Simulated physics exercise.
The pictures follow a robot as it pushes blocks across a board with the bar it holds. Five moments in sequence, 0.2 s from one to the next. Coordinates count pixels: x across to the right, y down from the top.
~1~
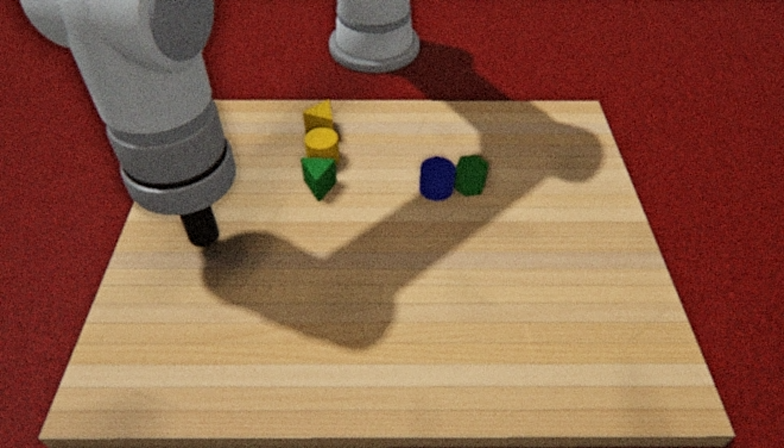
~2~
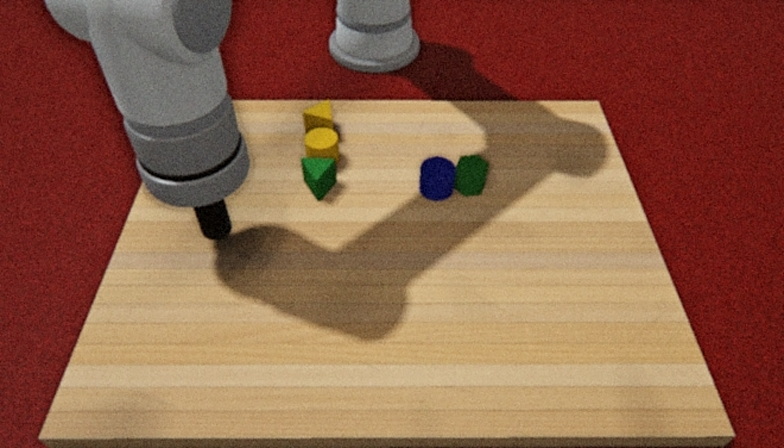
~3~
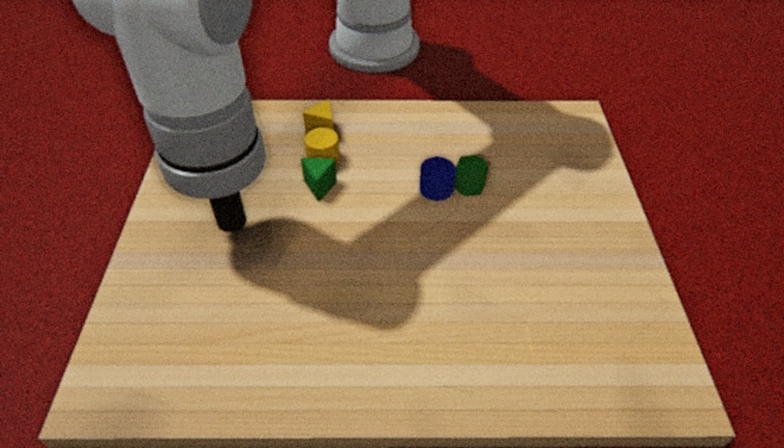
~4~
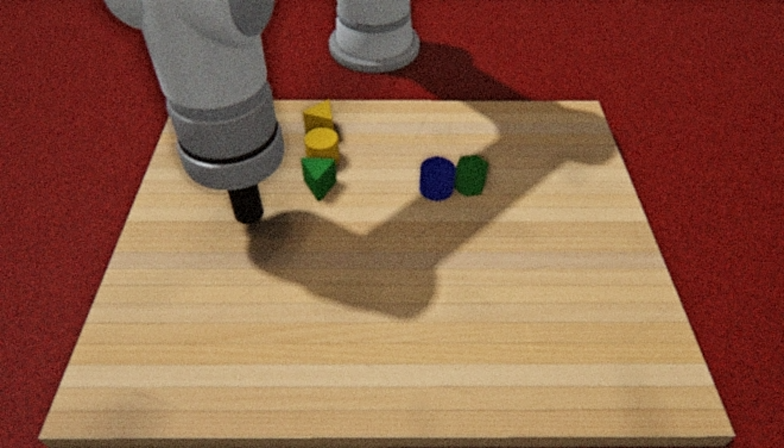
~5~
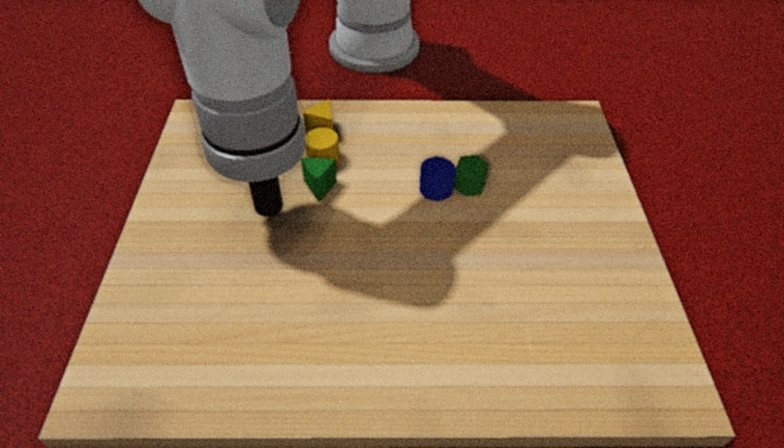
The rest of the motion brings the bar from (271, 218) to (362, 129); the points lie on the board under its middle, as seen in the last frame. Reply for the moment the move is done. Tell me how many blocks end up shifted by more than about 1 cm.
Total: Three-plus.
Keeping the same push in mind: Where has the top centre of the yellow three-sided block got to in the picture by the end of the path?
When the path ends, it will be at (323, 99).
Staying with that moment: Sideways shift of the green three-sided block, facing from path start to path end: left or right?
It shifts rightward.
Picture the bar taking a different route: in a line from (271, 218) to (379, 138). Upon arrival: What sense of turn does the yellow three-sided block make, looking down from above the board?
The block turns counter-clockwise.
The first path, step by step. One third of the way, bar at (304, 173); green three-sided block at (327, 160), turned 20° clockwise.
Two thirds of the way, bar at (335, 144); green three-sided block at (342, 153), turned 60° clockwise; yellow three-sided block at (323, 103), turned 55° anticlockwise; yellow circle at (341, 115).
At the end, bar at (361, 118); green three-sided block at (343, 153), turned 60° clockwise; yellow three-sided block at (323, 99), turned 95° anticlockwise; yellow circle at (354, 91).
